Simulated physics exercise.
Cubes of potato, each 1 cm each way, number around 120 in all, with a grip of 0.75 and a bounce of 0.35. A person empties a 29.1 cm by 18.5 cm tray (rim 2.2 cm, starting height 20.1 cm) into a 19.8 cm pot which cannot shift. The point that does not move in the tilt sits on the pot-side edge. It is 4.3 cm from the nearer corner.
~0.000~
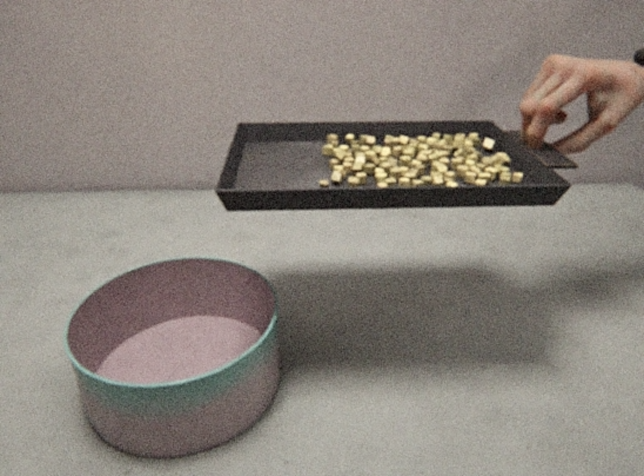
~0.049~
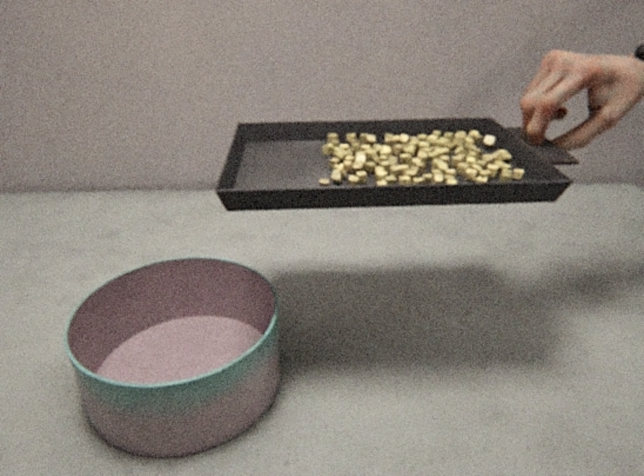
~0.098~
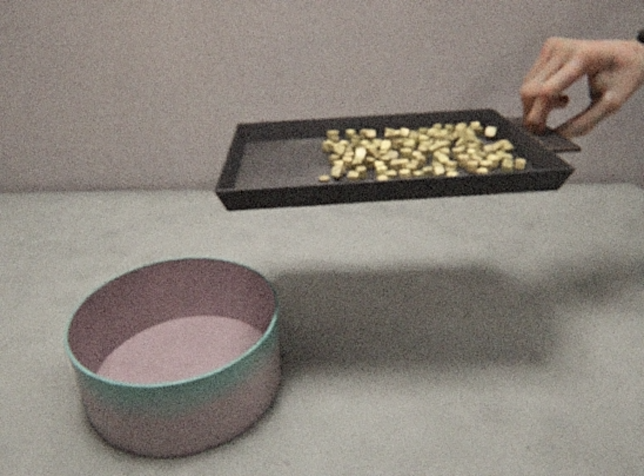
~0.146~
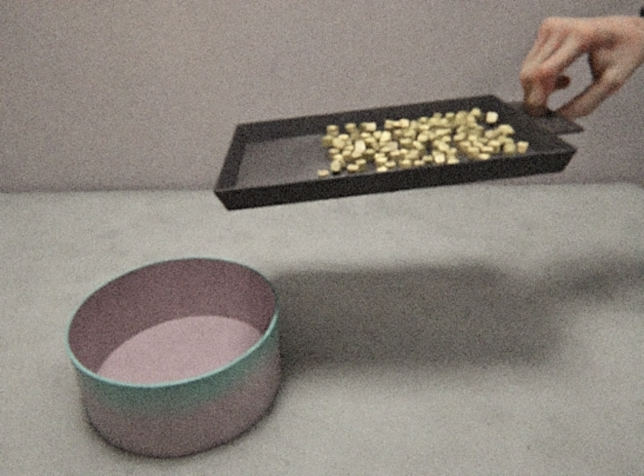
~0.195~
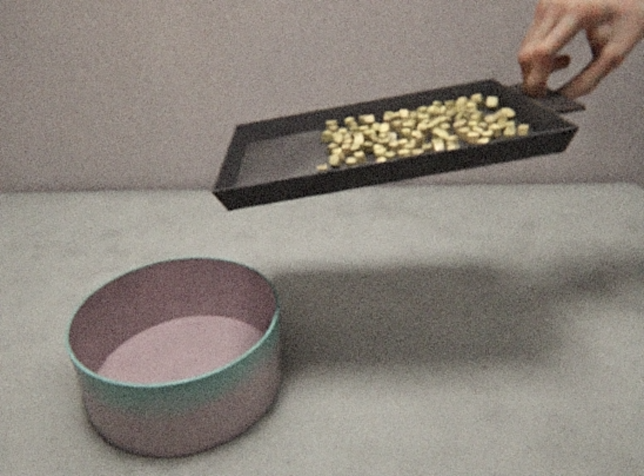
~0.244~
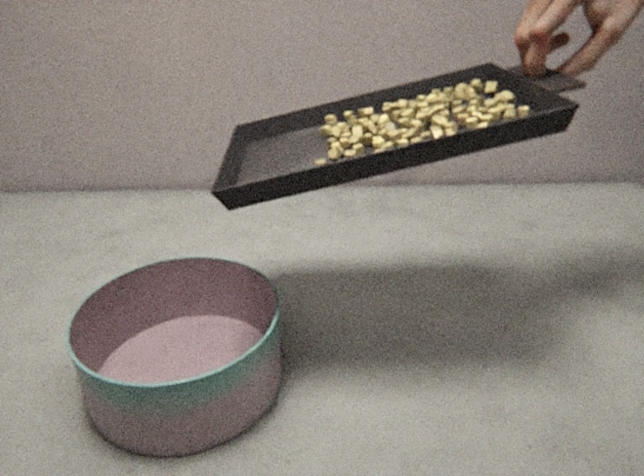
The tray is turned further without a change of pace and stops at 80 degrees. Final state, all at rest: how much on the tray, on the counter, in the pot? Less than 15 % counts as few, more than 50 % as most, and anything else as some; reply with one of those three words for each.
Here it is: Tray: Some, counter: Some, pot: Some.
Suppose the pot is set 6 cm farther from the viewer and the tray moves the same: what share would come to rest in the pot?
I'd put it at around 50 per cent.
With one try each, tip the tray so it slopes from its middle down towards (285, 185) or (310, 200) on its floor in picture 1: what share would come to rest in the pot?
70 and 90 %.
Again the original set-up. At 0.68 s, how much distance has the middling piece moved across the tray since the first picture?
It has moved some 4 cm from its start.
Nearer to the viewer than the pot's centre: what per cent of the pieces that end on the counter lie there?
Estimate: Close to 10 per cent of the pieces.
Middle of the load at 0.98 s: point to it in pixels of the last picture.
At about (212, 161).
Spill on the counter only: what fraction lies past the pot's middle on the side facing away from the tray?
Around 90 per cent, give or take.
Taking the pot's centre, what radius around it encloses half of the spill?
Distance: Roughly 24 cm.
After 0.68 s, tilt 45 degrees; the tray holds 100 %, the pot 0 %.
After 0.98 s, tilt 67 degrees; the tray holds 50 %, the pot 5 %.
Then, at 1.37 s, tilt 80 degrees; the tray holds 35 %, the pot 25 %.
At rest (2.4 s), tray 30 %, counter 40 %, pot 30 %.
